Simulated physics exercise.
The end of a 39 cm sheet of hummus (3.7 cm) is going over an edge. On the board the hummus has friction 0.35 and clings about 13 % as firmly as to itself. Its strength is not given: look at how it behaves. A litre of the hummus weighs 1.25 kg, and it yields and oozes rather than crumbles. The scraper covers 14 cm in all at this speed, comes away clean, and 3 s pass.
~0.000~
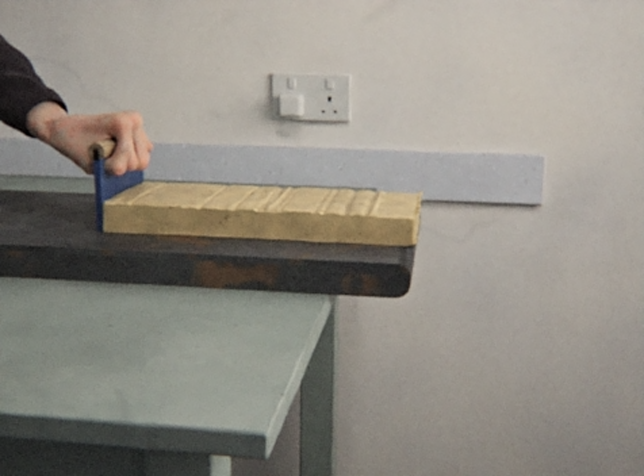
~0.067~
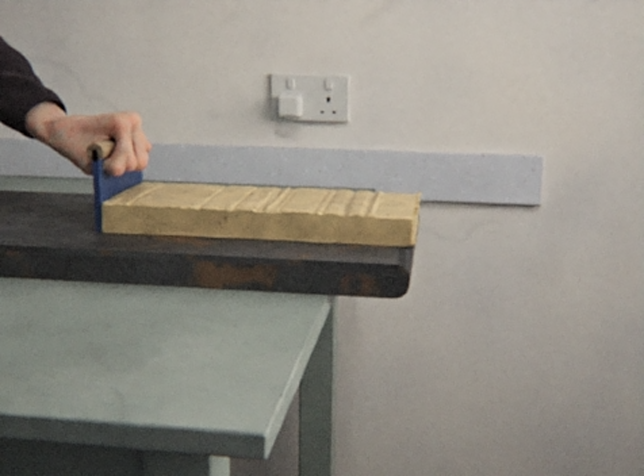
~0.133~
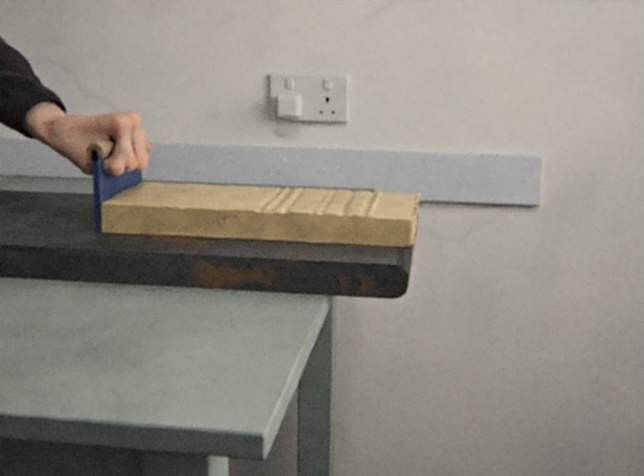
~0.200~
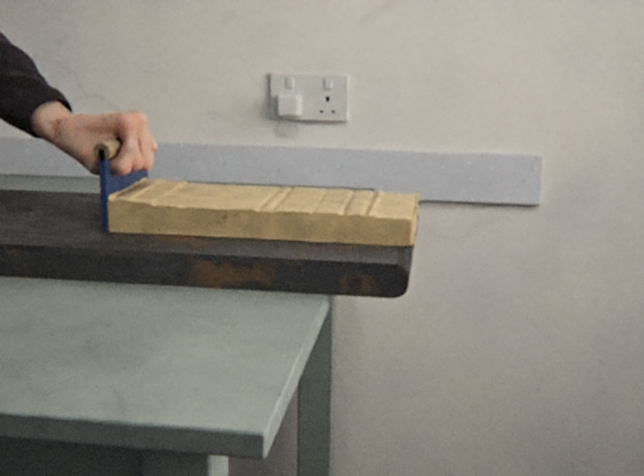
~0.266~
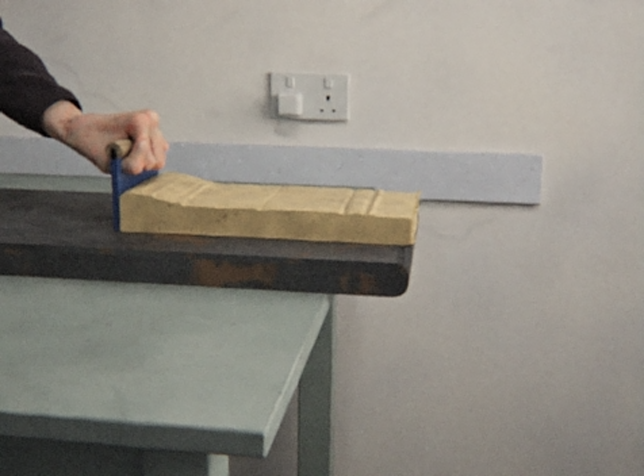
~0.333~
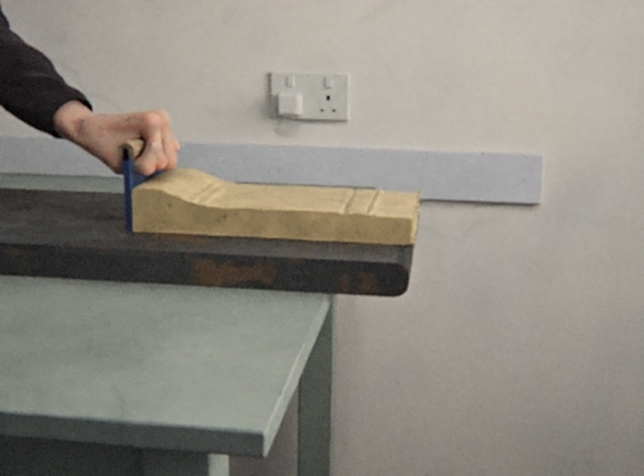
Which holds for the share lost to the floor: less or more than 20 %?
The share lost to the floor is less than 20 %.
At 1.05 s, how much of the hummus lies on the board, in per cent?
About 85 %.
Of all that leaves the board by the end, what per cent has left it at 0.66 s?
Some 40 per cent.
After 0.66 s, 93 % lies on the board and 0 % has fallen.
After 1.05 s, 84 % lies on the board and 8 % has fallen.
After 1.44 s, 84 % lies on the board and 15 % has fallen.
After 1.83 s, 84 % lies on the board and 15 % has fallen.
After 3.83 s, 84 % lies on the board and 15 % has fallen.
